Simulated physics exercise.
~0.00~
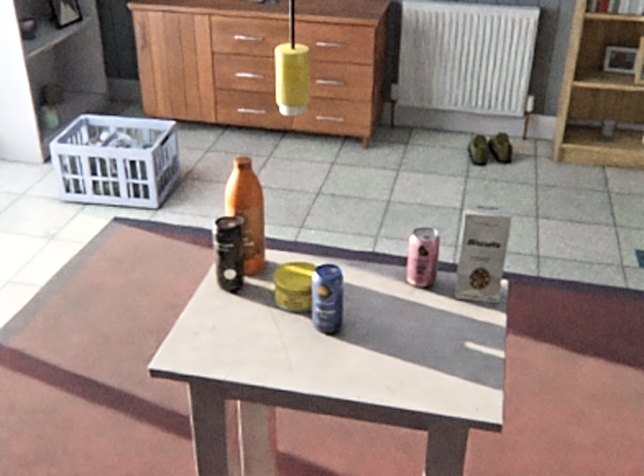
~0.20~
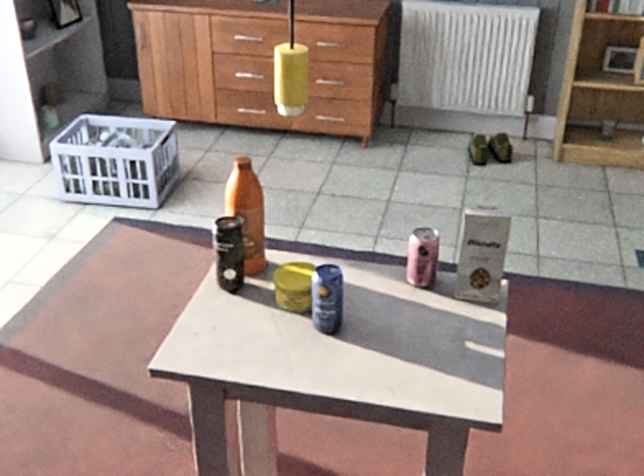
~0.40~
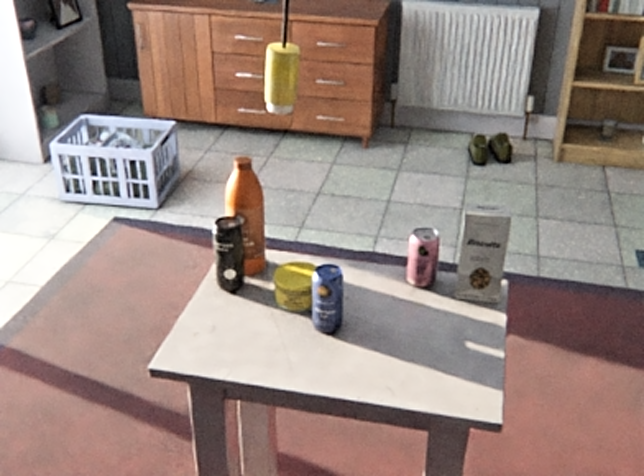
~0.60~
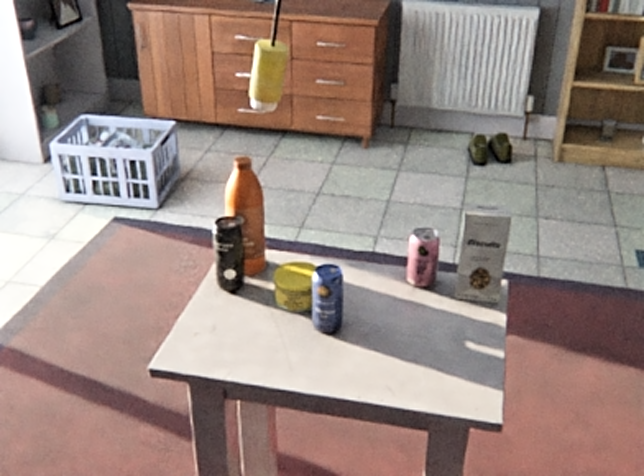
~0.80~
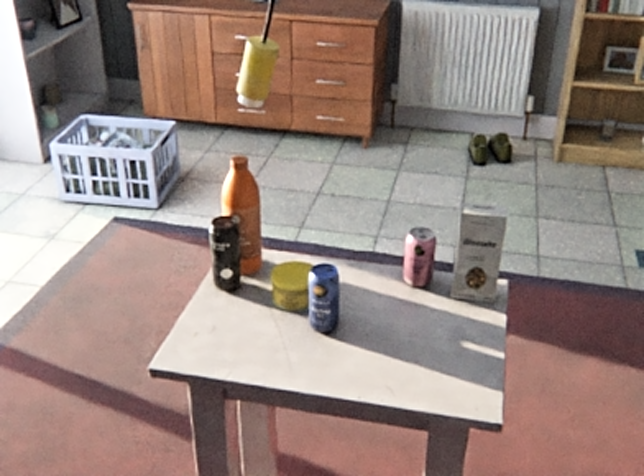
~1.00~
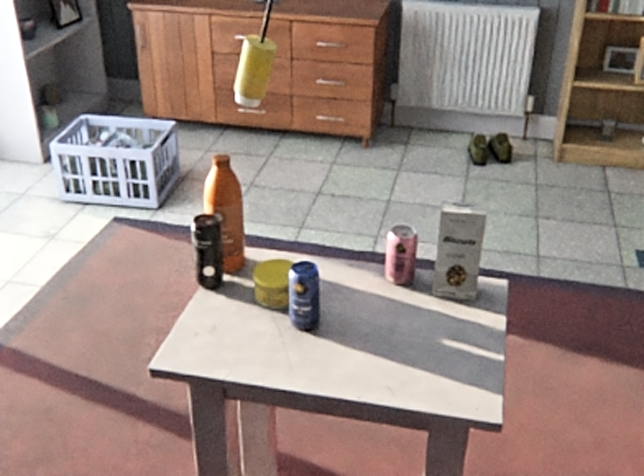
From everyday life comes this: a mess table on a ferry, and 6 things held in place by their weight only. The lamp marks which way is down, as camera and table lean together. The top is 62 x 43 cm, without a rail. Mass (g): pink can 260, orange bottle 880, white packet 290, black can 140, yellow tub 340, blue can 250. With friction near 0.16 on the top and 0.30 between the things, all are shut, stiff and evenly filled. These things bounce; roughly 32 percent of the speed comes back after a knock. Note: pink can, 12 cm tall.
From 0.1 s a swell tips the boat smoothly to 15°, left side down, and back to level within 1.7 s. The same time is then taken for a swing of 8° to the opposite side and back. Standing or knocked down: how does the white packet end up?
Standing.
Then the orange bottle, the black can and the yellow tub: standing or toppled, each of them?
Final state - orange bottle: Goes over; black can: Goes over; yellow tub: Goes over.
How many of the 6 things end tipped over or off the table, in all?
Tally: 4.
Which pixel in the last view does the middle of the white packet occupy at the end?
Rest point: Near (320, 235).
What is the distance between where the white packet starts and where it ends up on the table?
Roughly 34 centimetres.
Around 1.40 s, floor tilted 7°, left side down; orange bottle and black can now off the table; white packet shifted 22 cm near (374, 241); yellow tub shifted 21 cm.
Around 1.80 s, boat level; yellow tub and blue can now off the table; white packet shifted 34 cm near (320, 234); pink can shifted 30 cm.
Finally (4.0 s), off the table and tipped over, orange bottle, black can and yellow tub; off the table but upright, blue can; not toppled but over 5 cm from the start, pink can and white packet. Final places as that camera would see them, white packet near (320, 234).
